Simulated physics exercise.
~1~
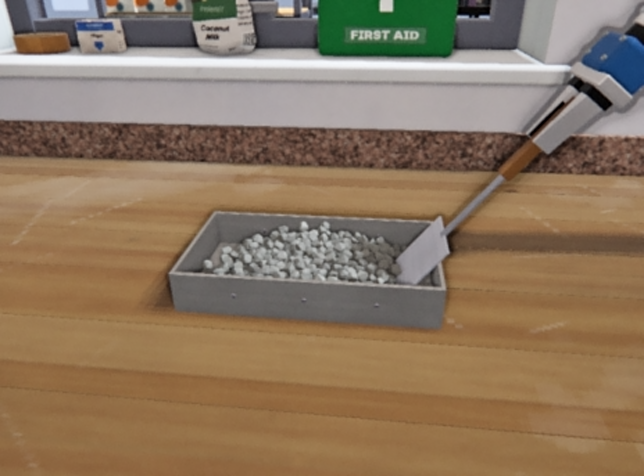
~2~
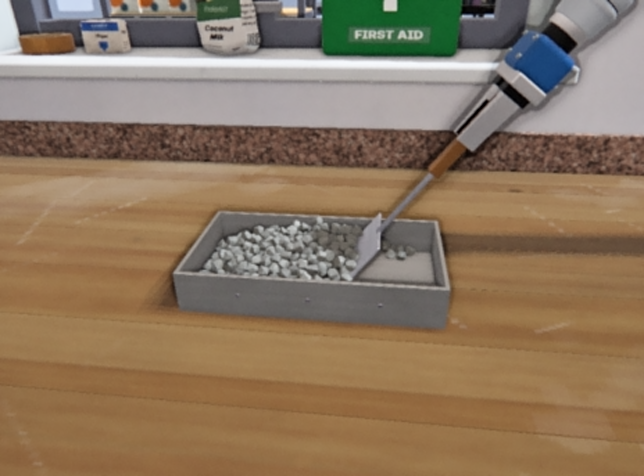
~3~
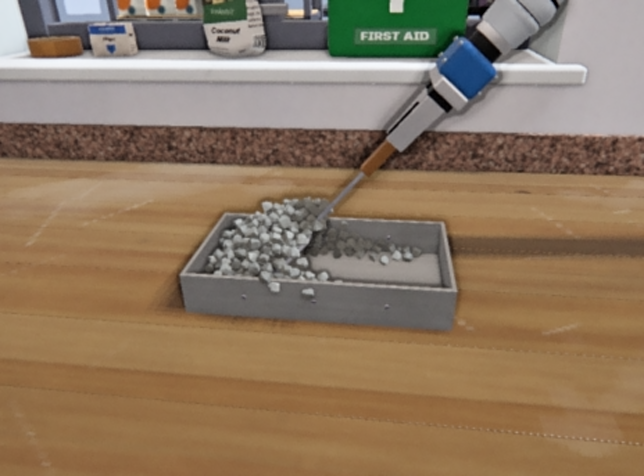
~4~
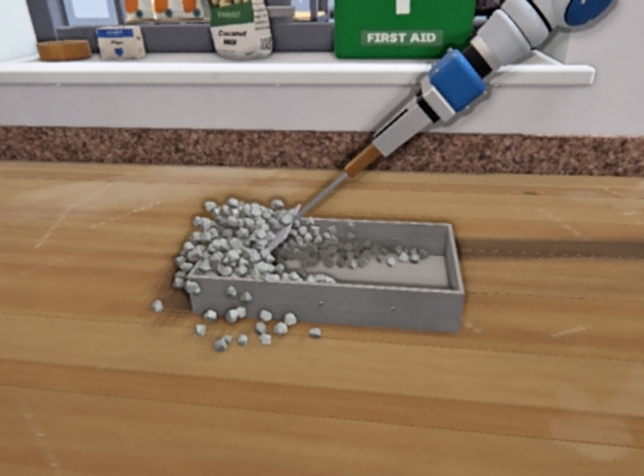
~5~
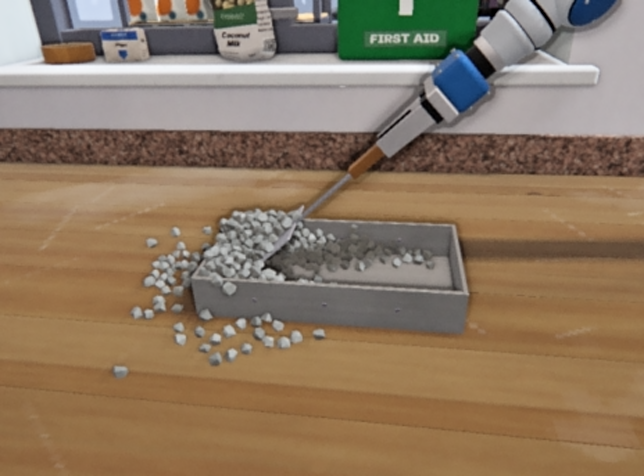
Robot arm pushing a spatula leftward through a grey tray of small pebbles, heaping them until some spill onto the wooden table.
